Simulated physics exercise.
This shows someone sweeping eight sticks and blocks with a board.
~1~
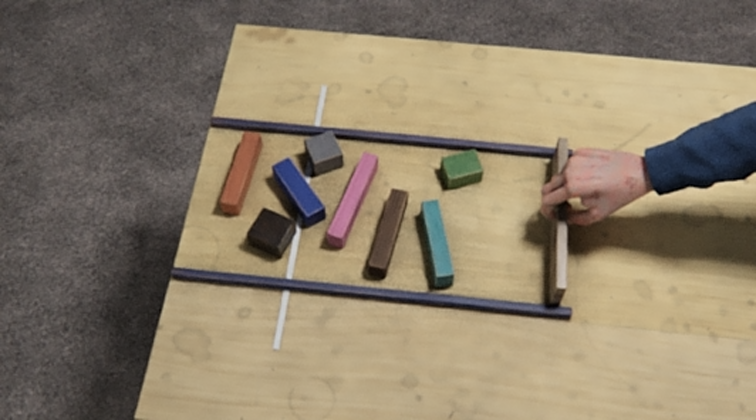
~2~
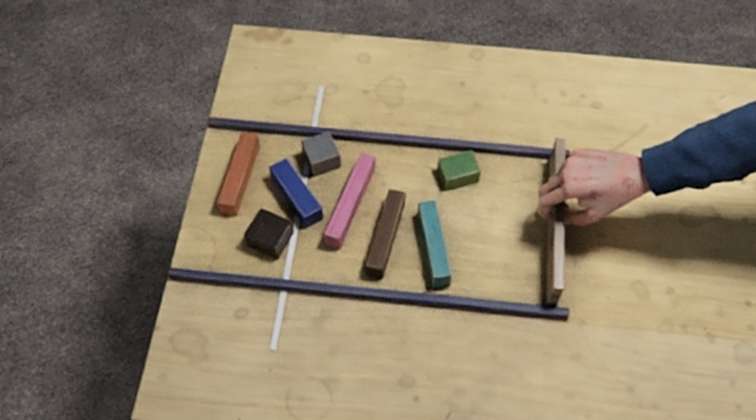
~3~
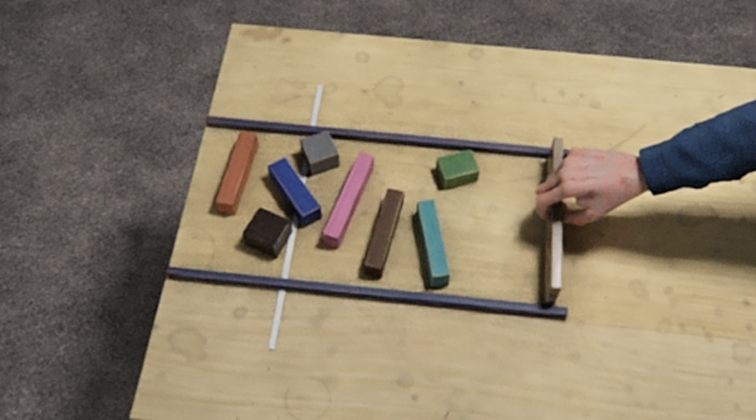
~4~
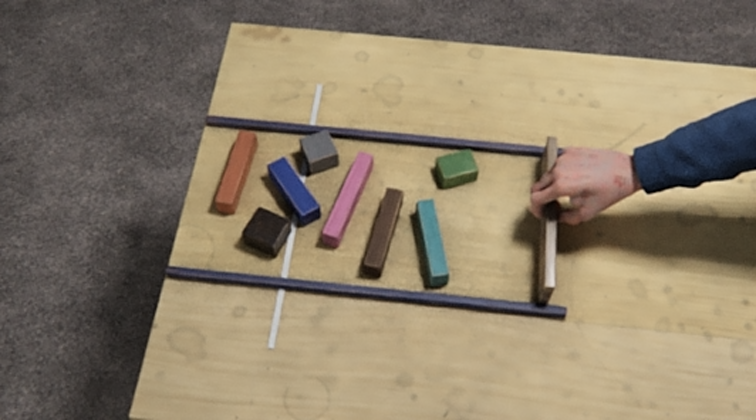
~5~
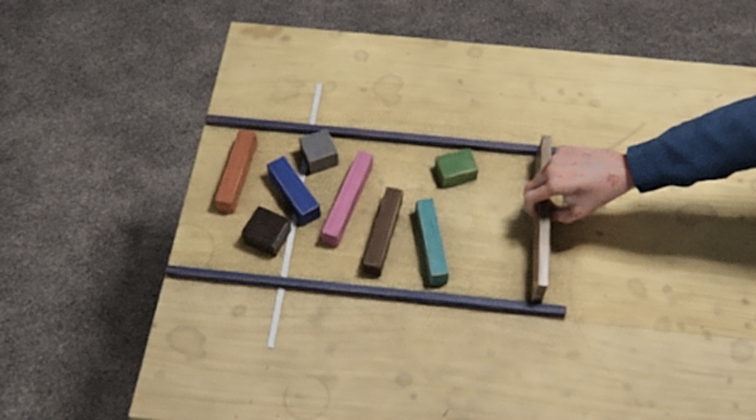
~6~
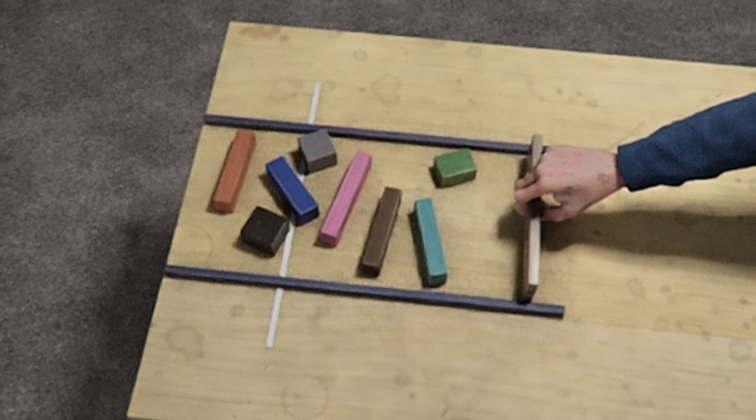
To begin with, eight coloured sticks and blocks lie scattered between two dark rails on a wooden table, while a hand holds an upright board at the right. The hand then slides the board slightly left, still short of the pieces, which stay in their arrangement.
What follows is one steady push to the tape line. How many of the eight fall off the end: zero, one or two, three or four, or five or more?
As it turns out, the number that fall off is zero.
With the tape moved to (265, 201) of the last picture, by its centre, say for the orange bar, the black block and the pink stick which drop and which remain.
The orange bar is lost, the black block holds on, the pink stick holds on.
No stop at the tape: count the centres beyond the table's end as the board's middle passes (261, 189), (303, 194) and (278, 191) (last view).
It would be 1, 0 and 0.
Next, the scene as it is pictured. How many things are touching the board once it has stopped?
That makes 2.
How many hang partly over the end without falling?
0 of them.
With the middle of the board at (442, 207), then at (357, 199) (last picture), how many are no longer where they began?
2 and 6.
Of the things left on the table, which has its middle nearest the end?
That is the orange bar.
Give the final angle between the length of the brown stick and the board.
About 0°.
A little later, none off yet; orange bar at rest near (235, 170); black block at rest near (265, 230); blue stick at rest near (292, 190).
Next, none off yet; orange bar at rest near (235, 170); black block at rest near (265, 230); blue stick moving near (288, 189).
When it is over, the number that fall off is zero.
